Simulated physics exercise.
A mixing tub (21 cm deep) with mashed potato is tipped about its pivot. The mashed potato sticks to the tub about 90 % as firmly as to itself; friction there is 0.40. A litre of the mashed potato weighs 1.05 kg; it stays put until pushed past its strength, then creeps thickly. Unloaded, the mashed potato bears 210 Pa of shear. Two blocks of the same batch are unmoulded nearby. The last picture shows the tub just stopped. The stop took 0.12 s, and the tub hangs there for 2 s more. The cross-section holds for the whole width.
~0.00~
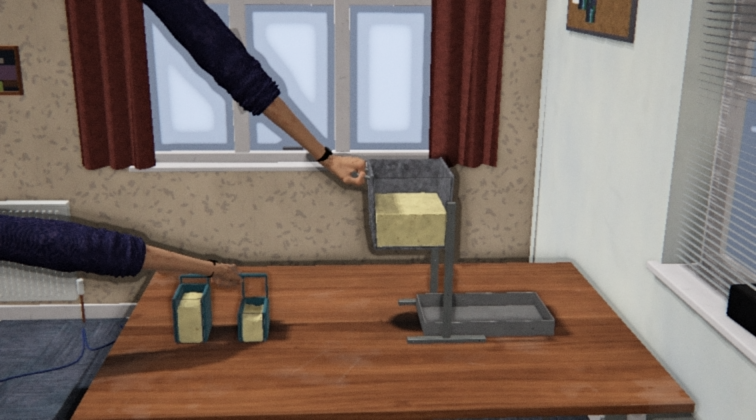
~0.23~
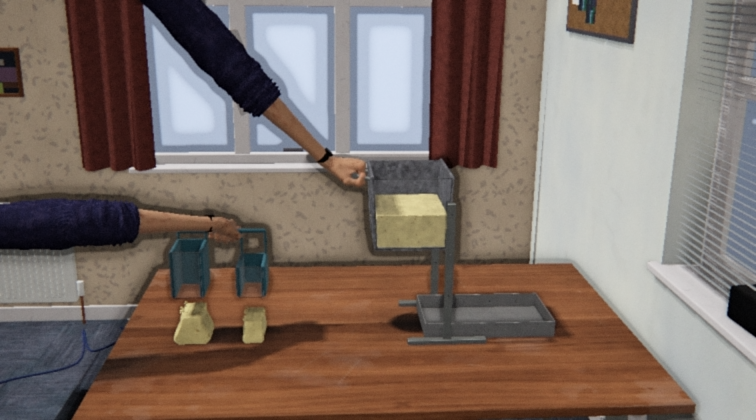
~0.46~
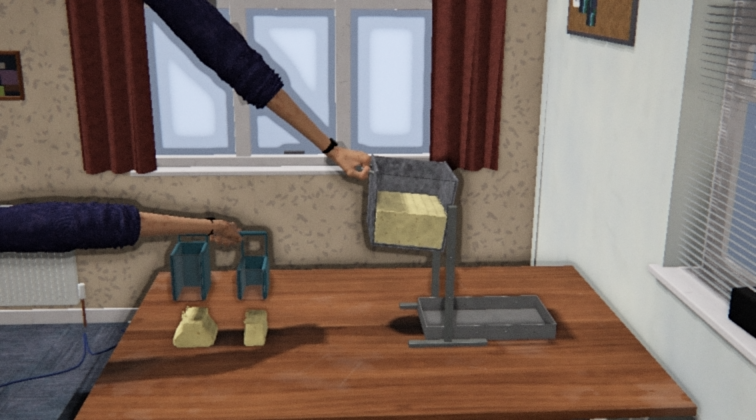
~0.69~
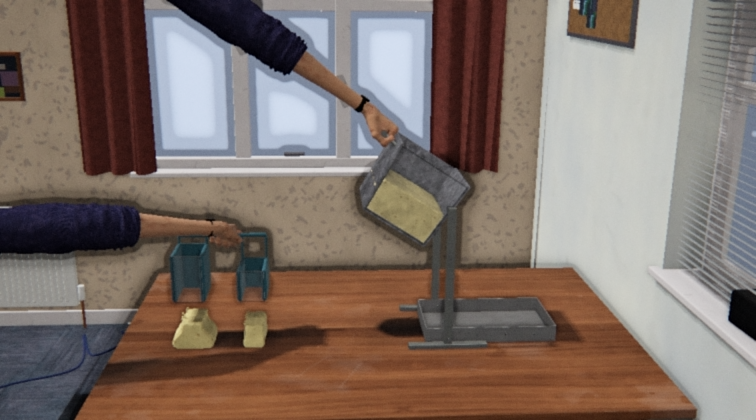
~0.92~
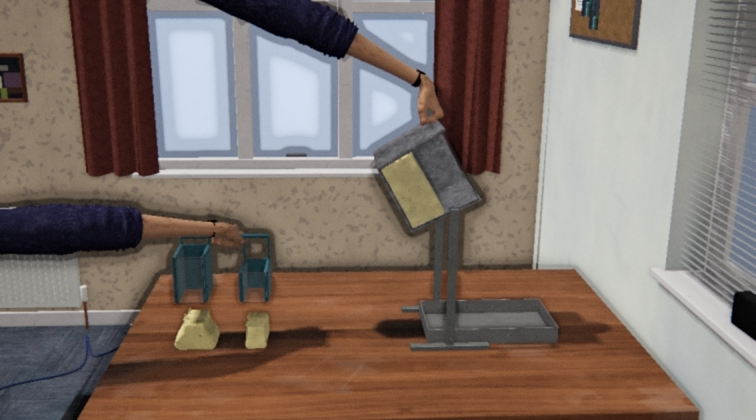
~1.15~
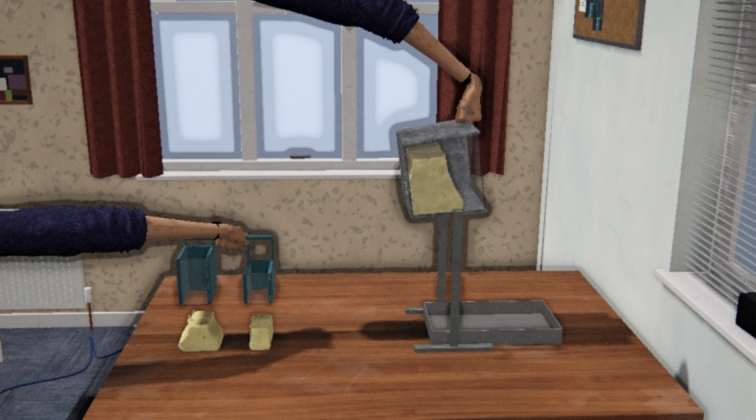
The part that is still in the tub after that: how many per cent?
Close to 99 per cent.
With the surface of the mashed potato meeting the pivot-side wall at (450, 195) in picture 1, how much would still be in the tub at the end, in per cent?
It would be near 55 %.
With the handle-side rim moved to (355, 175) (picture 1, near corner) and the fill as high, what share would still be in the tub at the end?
In that case some 70 per cent.
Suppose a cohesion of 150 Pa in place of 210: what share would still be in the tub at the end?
Then about 80 %.
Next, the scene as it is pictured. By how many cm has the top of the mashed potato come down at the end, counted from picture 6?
Roughly 5 cm.
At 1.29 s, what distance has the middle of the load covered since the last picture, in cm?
Roughly 3 cm.
After 1.29 s, the tub is at 83 degrees and holds 100 %.
After 1.46 s, the tub is at 83 degrees and holds 99 %.
After 1.63 s, the tub is at 83 degrees and holds 99 %.
After 1.80 s, the tub is at 83 degrees and holds 99 %.
After 3.15 s, at the end, the tub is at 83 degrees and holds 99 %.
